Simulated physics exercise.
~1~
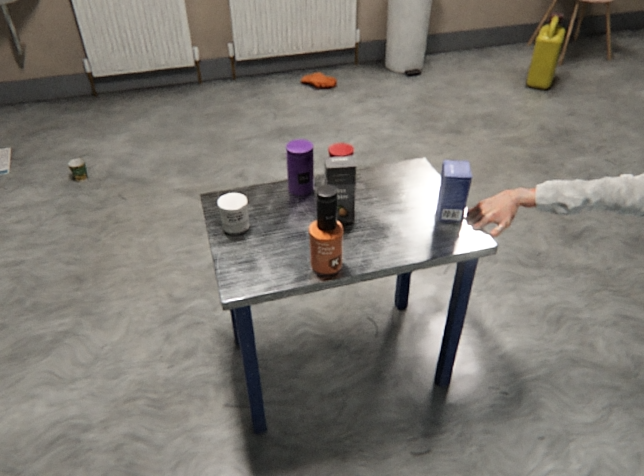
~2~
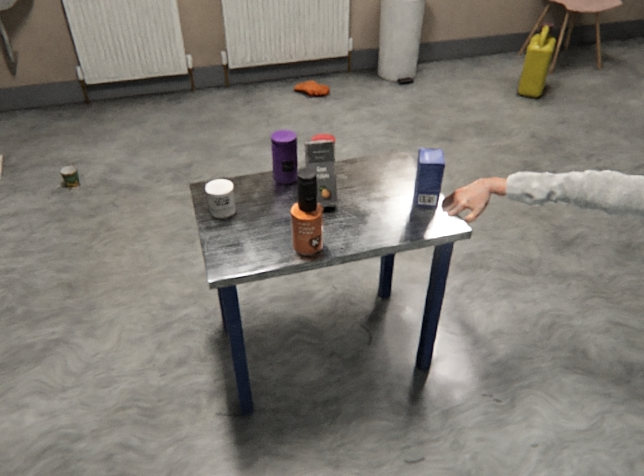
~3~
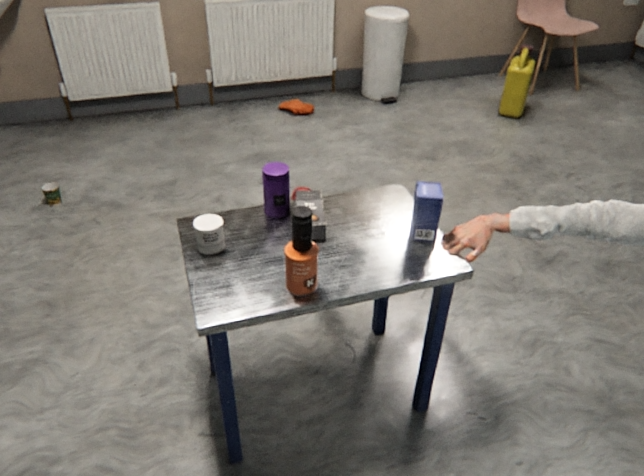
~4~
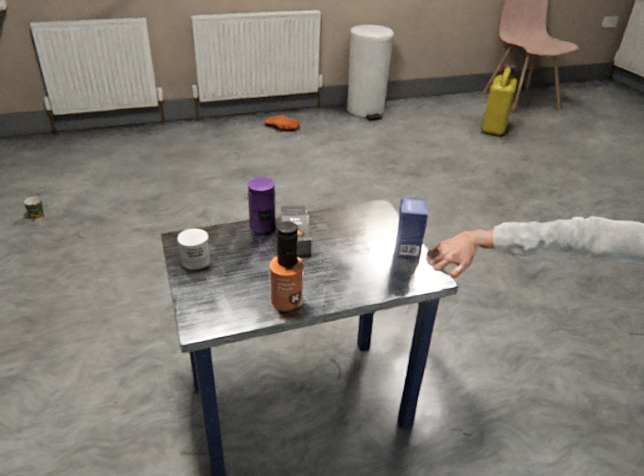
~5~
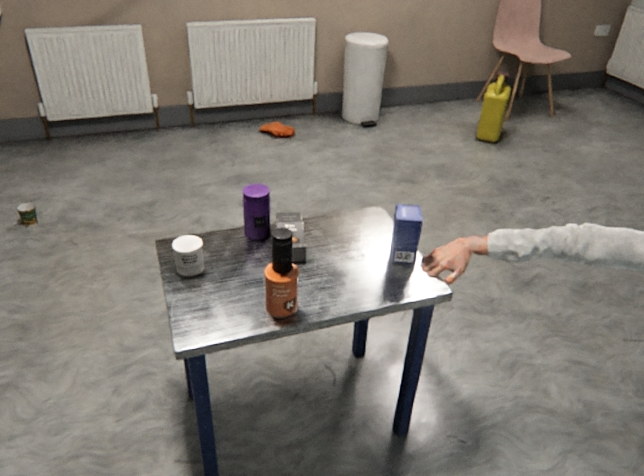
In a bare room, a small table shifts, toppling two items beside upright containers.
